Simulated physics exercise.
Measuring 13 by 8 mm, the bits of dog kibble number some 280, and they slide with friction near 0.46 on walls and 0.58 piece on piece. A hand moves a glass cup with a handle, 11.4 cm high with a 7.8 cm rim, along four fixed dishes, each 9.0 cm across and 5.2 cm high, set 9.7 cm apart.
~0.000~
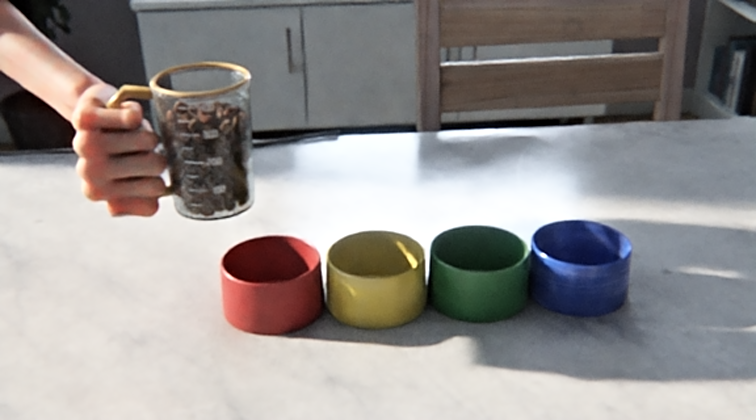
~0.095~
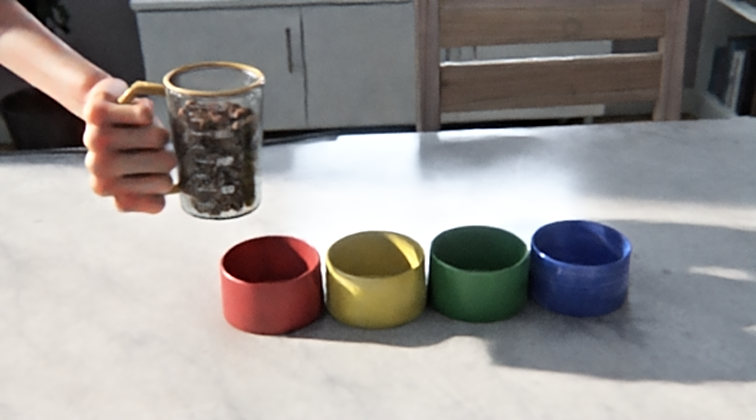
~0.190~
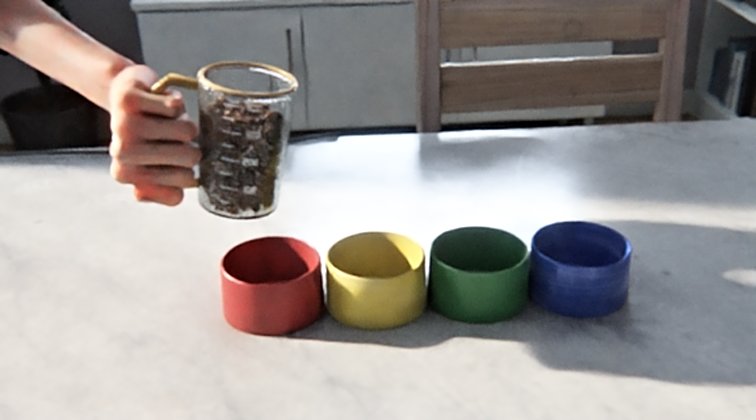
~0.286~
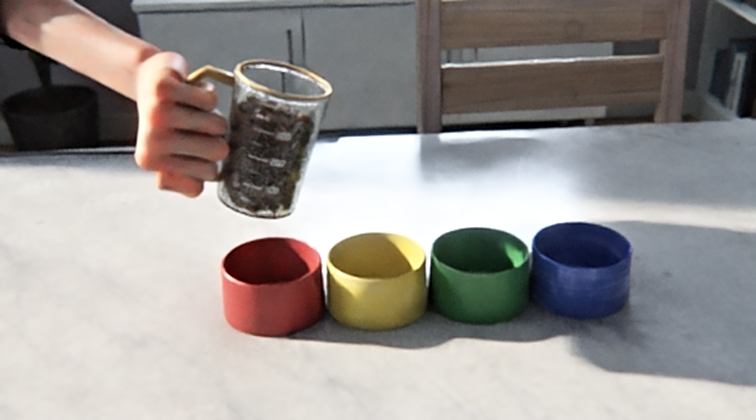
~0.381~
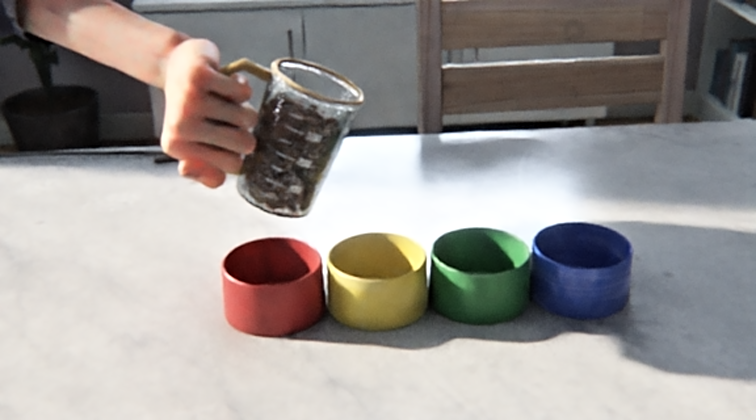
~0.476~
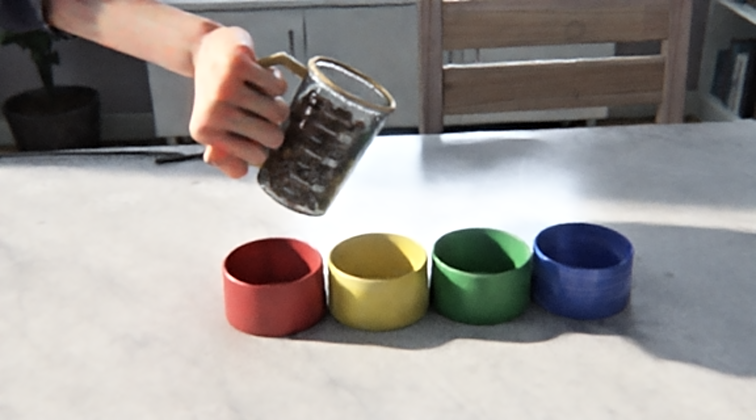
A hand held a clear glass cup of dark brown bits by its handle and moved it right above red, yellow, green and blue dishes on a table, gradually tilting it to the right.
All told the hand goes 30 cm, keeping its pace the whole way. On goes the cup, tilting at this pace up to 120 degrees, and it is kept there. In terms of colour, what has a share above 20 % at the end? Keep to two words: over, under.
One by one: Red dish: Gets a fifth at most; blue dish: Gets more than a fifth; green dish: Gets a fifth at most; yellow dish: Gets a fifth at most; counter: Gets more than a fifth.
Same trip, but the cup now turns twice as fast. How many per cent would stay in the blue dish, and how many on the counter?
In that case the blue dish gets 60 and the counter gets 20.
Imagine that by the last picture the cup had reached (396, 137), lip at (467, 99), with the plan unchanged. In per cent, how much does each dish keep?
Then red 0, blue 70, green 0, and yellow 0.
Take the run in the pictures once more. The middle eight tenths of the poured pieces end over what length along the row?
Roughly 16 cm of the row.
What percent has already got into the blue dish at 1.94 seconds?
I'd say close to 45 per cent at that point.
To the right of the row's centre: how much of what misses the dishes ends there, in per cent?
100 %.
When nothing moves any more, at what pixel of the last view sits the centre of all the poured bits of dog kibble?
Approximately (601, 276) in the last view.
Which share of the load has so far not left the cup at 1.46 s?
That would be some 90 per cent.
Then, at 1.07 s, tilt 73 degrees; cup holds 100 %.
After 1.46 s, tilt 101 degrees; cup holds 90 %.
After 1.94 s, tilt 120 degrees; cup holds 35 %, blue 45 %.
At rest (3.2 s), red 0 %, blue 65 %, green 0 %, yellow 0 %, counter 35 %.
